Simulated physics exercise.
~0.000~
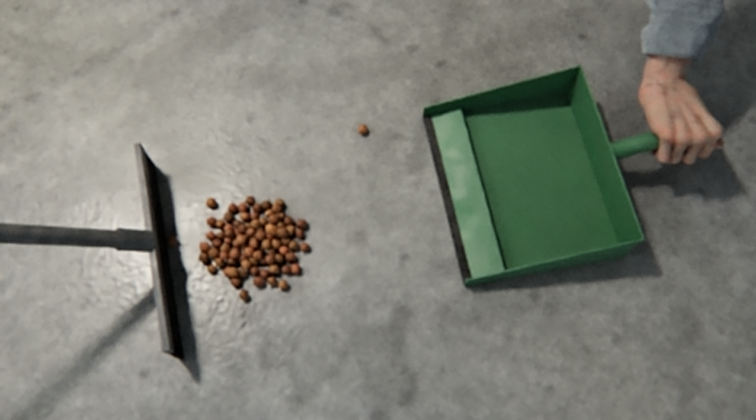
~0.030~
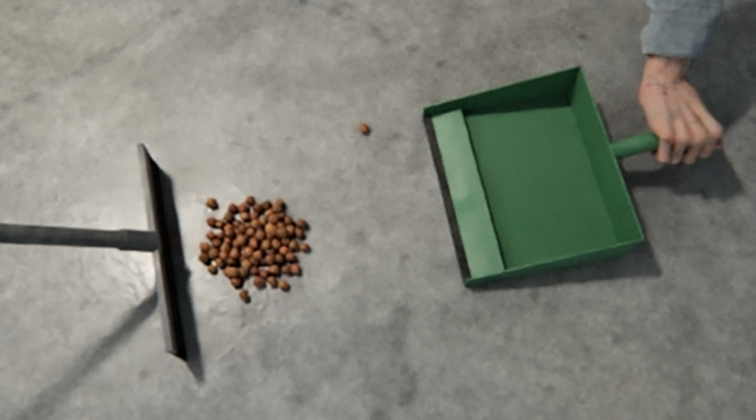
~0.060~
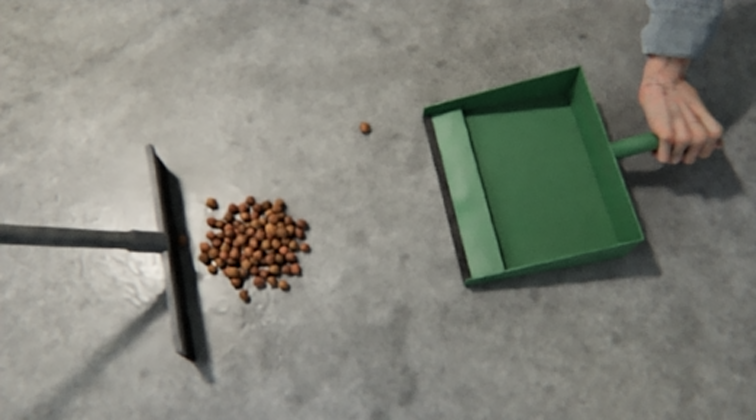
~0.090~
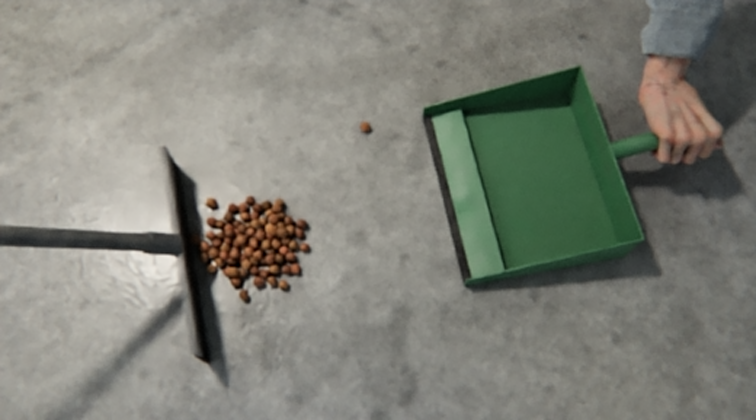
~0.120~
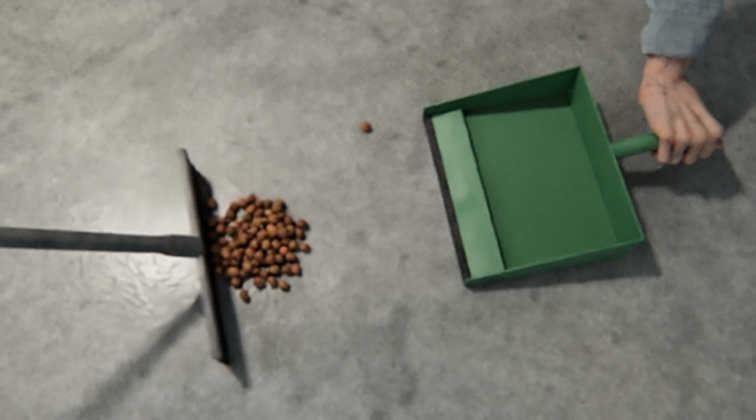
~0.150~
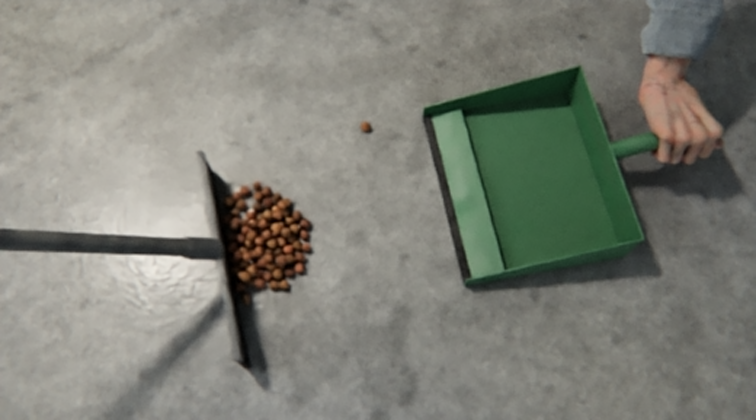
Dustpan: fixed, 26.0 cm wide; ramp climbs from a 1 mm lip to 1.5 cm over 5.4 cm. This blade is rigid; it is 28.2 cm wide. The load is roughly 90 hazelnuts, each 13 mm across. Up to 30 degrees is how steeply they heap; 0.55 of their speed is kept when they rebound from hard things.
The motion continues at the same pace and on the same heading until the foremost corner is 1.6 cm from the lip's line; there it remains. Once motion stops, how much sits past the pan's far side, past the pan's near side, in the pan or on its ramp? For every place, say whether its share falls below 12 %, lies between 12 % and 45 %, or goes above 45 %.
Far side: Below 12 %, near side: Between 12 % and 45 %, pan: Between 12 % and 45 %.
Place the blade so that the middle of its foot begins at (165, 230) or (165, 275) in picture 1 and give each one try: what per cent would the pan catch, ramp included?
Some 25 and 15 per cent.
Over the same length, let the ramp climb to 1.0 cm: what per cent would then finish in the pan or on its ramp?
It would be roughly 35 percent.
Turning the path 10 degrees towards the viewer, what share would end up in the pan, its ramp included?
Around 15 %.
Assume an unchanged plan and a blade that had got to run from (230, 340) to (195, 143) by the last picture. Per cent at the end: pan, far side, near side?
Pan 30 % / far 5 % / near 10 %.
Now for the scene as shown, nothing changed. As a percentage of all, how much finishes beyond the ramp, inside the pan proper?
Estimate: Close to 10 per cent of the total.
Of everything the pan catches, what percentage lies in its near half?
Around 80 percent.
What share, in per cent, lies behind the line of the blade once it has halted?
Some 5 percent of it.
After 0.33 s, middle of the blade 16 cm from the lip; 0 % over the lip, far side 0 %, near side 5 %.
After 0.44 s, middle of the blade 7 cm from the lip; 0 % over the lip, far side 5 %, near side 15 %.
Then, at 0.69 s, middle of the blade 3 cm from the lip; 45 % over the lip, far side 5 %, near side 20 %.
By 1.8 s all is still; far side 5 %, near side 20 %, pan 25 %, in front of the lip or behind the blade 50 %.
